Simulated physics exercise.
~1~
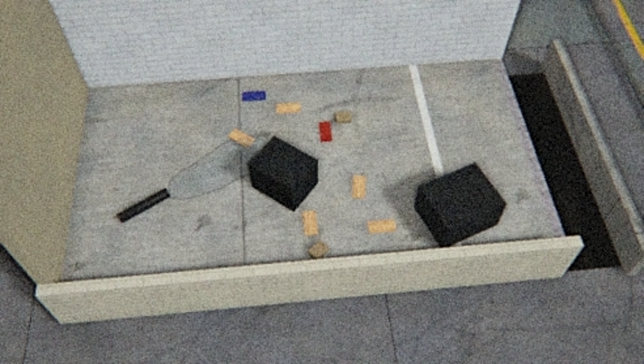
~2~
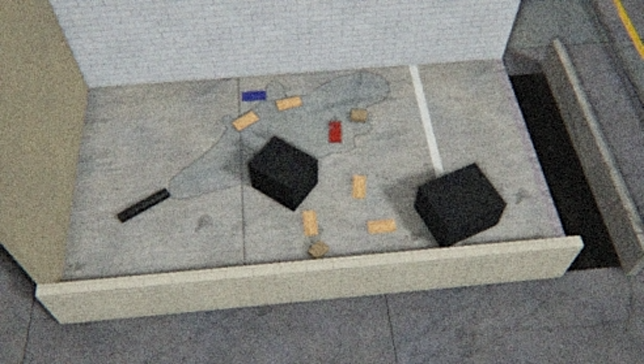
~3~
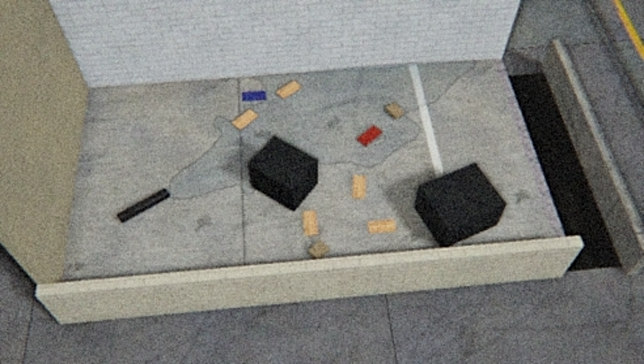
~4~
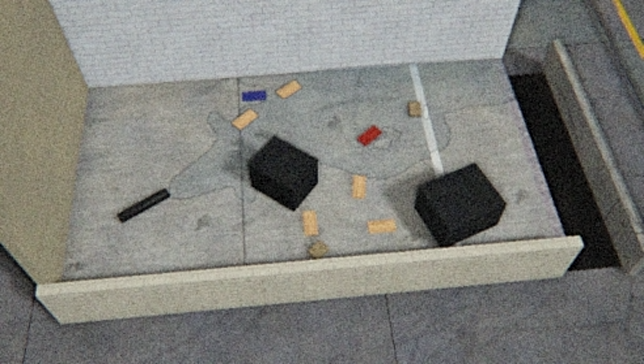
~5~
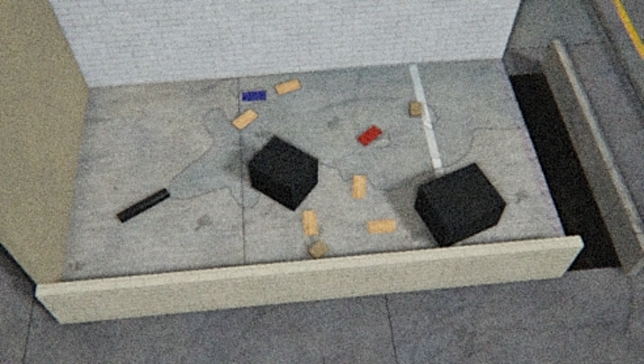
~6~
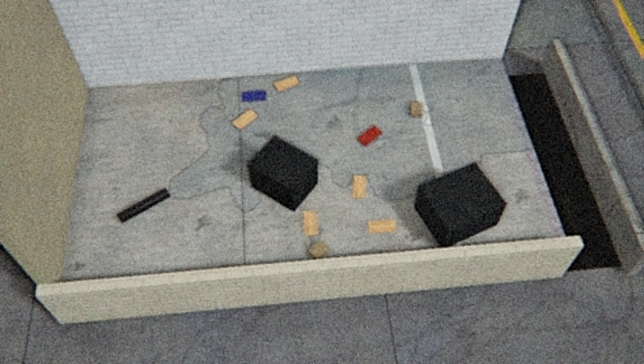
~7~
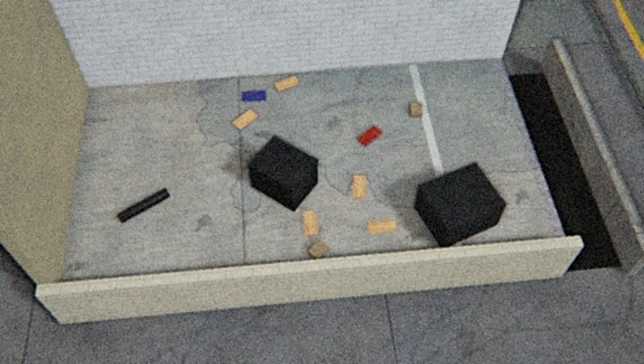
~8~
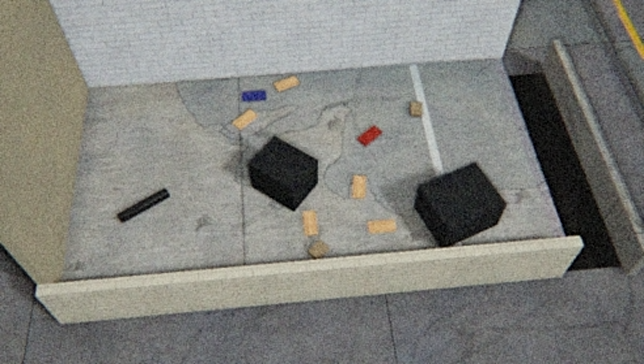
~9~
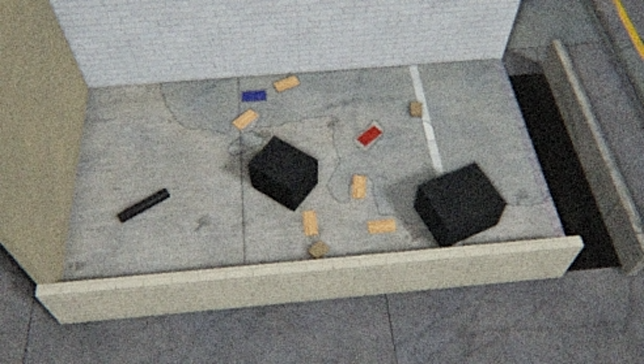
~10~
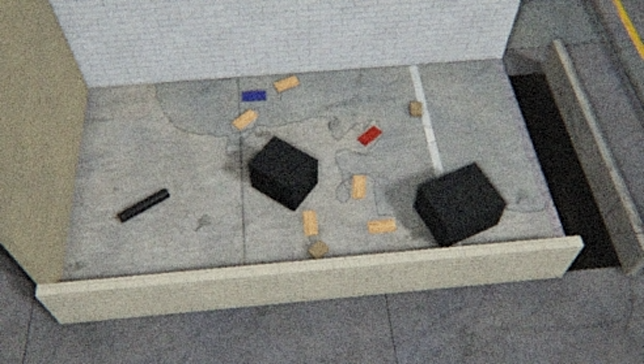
In a grey wash-down bay with a pale back wall and low kerb, small boards and blocks lie scattered around two large black blocks. Water spreads from a dark hose on the left, fanning out past the nearer block. As the sheet reaches the pieces, the red board slides to the right and turns, and a few tan pieces shift slightly, while the blue board barely moves. The water runs on across the white stripe, then thins and draws back into patches. At the end, the blue and red boards both rest left of the stripe, still.
